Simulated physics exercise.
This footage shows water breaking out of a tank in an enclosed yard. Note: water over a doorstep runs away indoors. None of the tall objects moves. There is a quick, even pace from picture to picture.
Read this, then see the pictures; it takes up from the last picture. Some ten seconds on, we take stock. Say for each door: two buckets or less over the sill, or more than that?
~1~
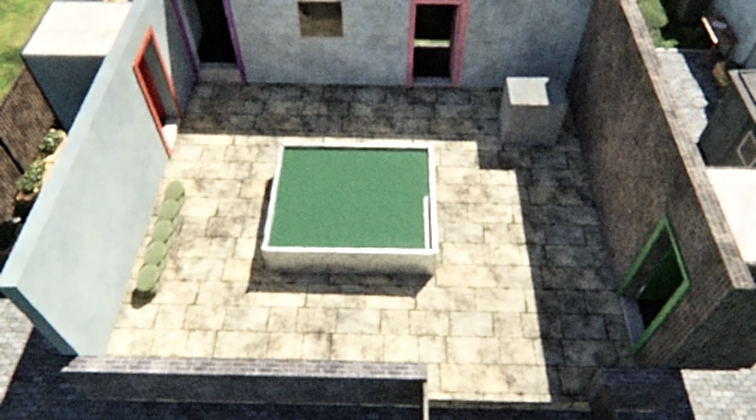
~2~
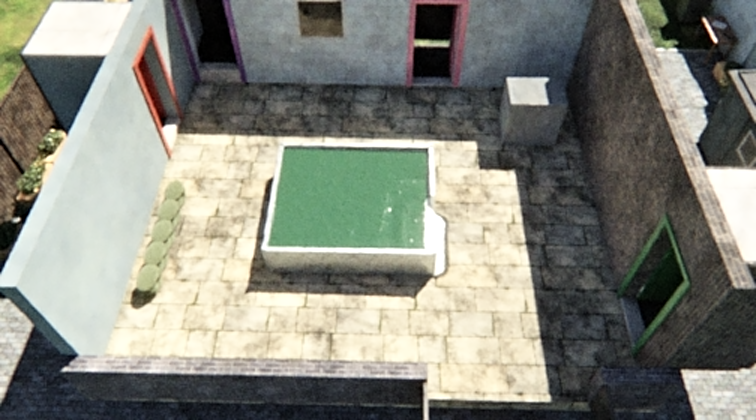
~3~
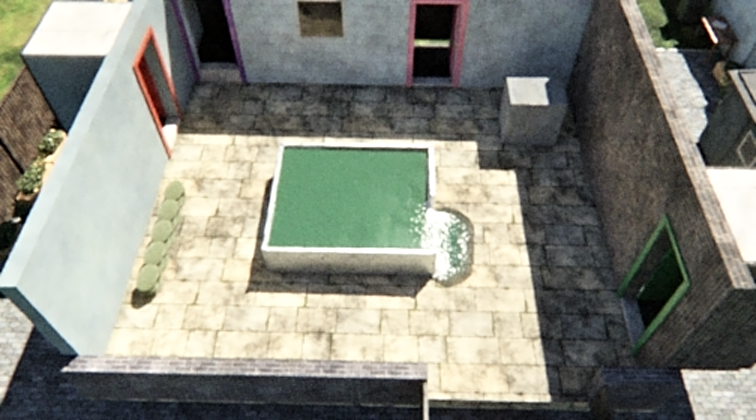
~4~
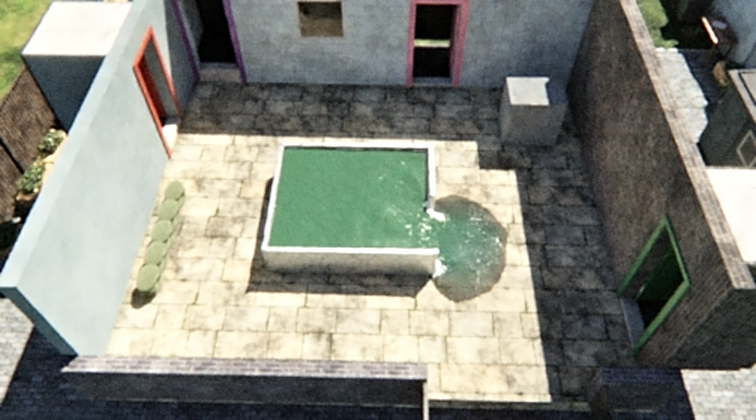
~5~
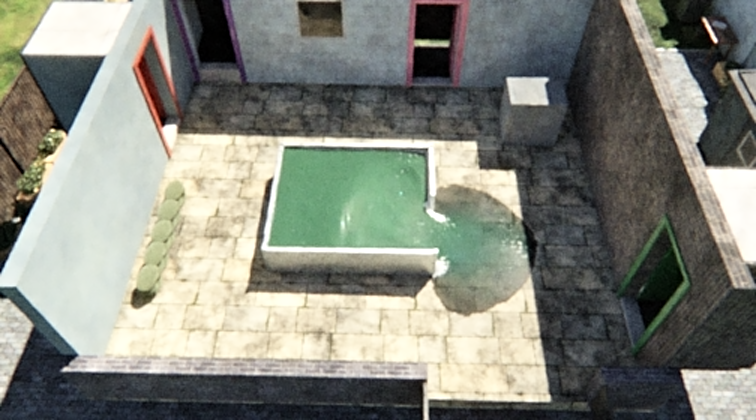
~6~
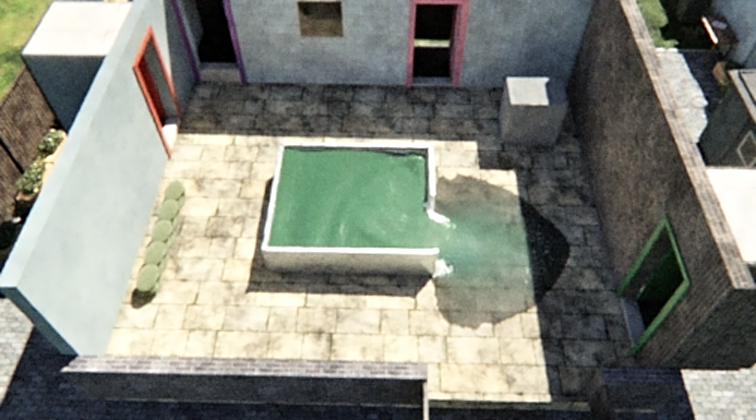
Outcome: Green door: Too much gets in there; purple door: Not too much gets in there; red door: Not too much gets in there; pink door: Not too much gets in there.
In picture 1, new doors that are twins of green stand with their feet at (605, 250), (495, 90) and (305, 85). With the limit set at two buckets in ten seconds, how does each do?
In order: Exceeds it, falls short, falls short.
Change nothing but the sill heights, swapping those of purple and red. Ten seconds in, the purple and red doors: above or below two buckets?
Swap done - purple door doesn't reach it, red door doesn't reach it.
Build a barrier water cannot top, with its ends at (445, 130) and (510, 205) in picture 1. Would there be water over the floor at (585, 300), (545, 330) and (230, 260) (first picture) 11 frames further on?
In order: Soaked, soaked, untouched.
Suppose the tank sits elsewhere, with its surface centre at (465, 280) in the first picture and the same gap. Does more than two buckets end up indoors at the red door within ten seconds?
Red door: Undershoots.
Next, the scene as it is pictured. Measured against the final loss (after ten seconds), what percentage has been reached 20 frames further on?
I'd say about 25 per cent.
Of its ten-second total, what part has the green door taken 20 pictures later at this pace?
About 40 per cent.
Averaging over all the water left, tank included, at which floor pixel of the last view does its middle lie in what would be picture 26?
Centre point: Around (438, 229).
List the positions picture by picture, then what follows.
The first frame shows still water in the open tank at (353, 197).
In the second frame, water pours out at (430, 238) and has run to (436, 217).
In the third frame, the front is at (462, 218), out from the gap at (430, 239).
In the fourth frame, the front is at (500, 229), out from the gap at (430, 239).
In the fifth frame, water pours out at (430, 239) and has run to (527, 233).
In the sixth frame, the front is at (563, 244), out from the gap at (430, 239).
A moment on, water covers 20 % of the floor; the green door wet at the sill, nothing in, the purple door not reached, the red door not reached, the pink door not reached.
Next, water covers 25 % of the floor; the green door over two buckets in, the purple door not reached, the red door not reached, the pink door not reached.
Then, water covers 30 % of the floor; the green door far over two buckets in, the purple door not reached, the red door not reached, the pink door not reached.
Later, water covers 55 % of the floor; the green door far over two buckets in, the purple door not reached, the red door not reached, the pink door wet at the sill, nothing in.
In the end, water covers 75 % of the floor; the green door far over two buckets in, the purple door wet at the sill, nothing in, the red door wet at the sill, nothing in, the pink door wet at the sill, nothing in.
